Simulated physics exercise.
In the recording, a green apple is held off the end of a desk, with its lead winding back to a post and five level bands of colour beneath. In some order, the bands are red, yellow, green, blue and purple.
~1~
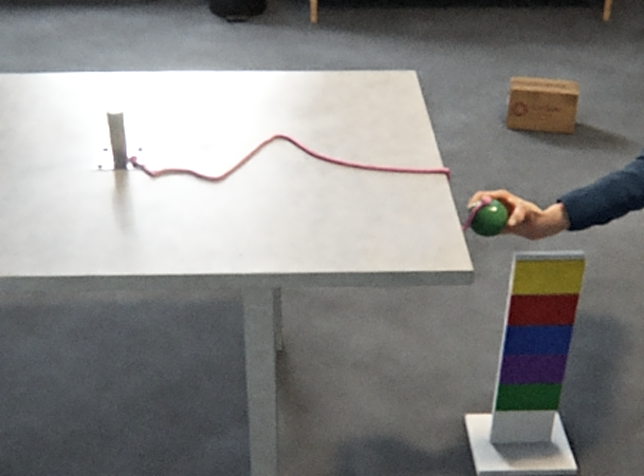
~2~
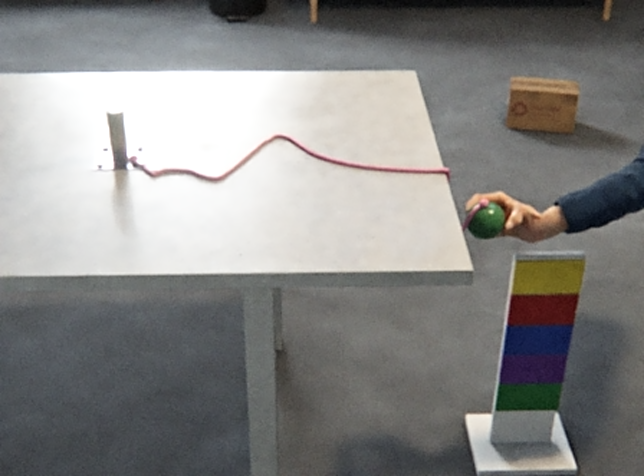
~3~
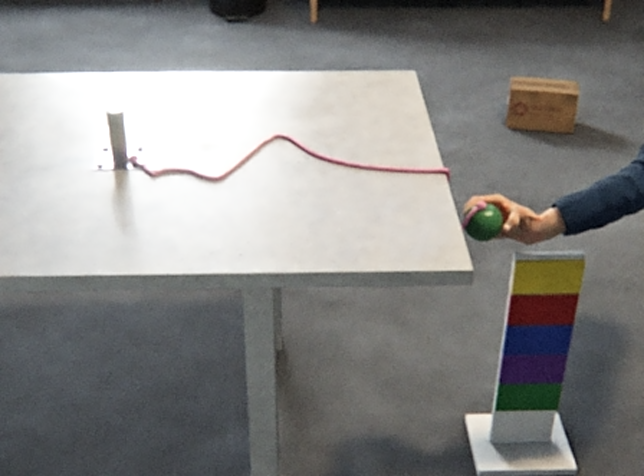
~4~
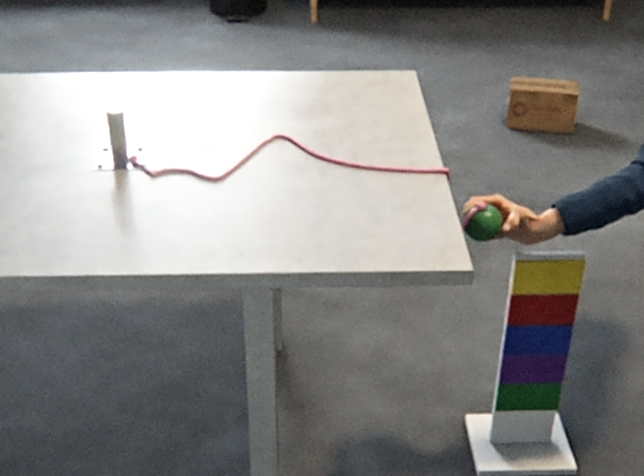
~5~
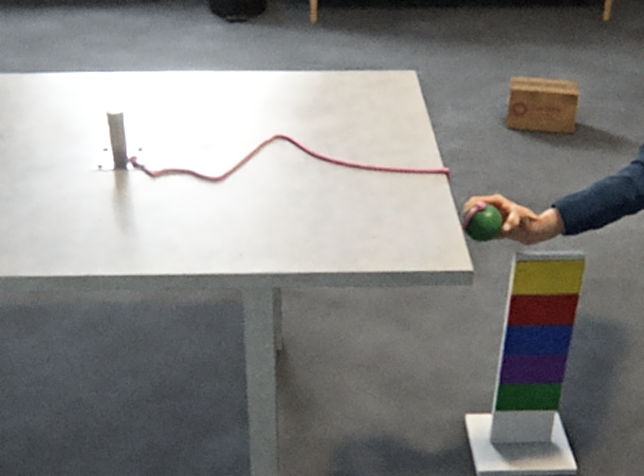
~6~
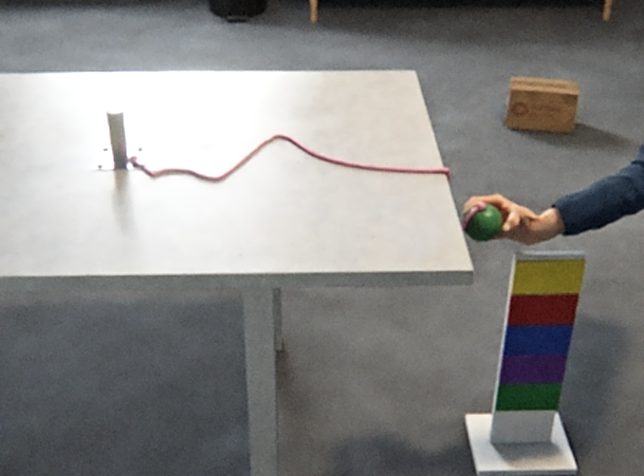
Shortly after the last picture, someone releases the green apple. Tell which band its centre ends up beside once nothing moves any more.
Beside the purple band.
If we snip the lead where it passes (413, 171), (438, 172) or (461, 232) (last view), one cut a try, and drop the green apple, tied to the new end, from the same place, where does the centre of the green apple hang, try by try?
Case by case: (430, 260), (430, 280) and (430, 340).
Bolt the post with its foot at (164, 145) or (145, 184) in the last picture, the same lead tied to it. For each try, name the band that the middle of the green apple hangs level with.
It would be green; green.
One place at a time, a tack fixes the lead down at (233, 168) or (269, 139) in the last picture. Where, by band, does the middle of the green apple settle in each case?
Blue, then red.
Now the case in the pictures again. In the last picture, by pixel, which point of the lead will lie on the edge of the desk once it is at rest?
The one at (326, 158).
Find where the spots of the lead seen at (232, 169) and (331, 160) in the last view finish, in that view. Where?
Point one to (285, 156), point two to (441, 169).
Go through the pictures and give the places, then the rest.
In the first picture, green apple (488, 218); yellow (548, 279); red (543, 311); blue (538, 341); purple (533, 370); green (529, 398).
In the second picture, green apple (485, 220); lead through (156, 171) (232, 169) (283, 136) (356, 166) (446, 186).
In the third picture, green apple (483, 223).
In the fourth picture, green apple (482, 223); lead through (156, 171) (232, 169) (283, 136) (356, 166) (446, 186).
In the fifth picture, green apple (482, 223).
In the sixth picture, green apple (482, 223); lead through (156, 171) (232, 169) (283, 136) (356, 166) (446, 186).
Soon after, apple near (426, 345); level with blue.
After that, apple near (433, 361); level with purple.
In the end, apple near (420, 362); level with purple. The purple one.
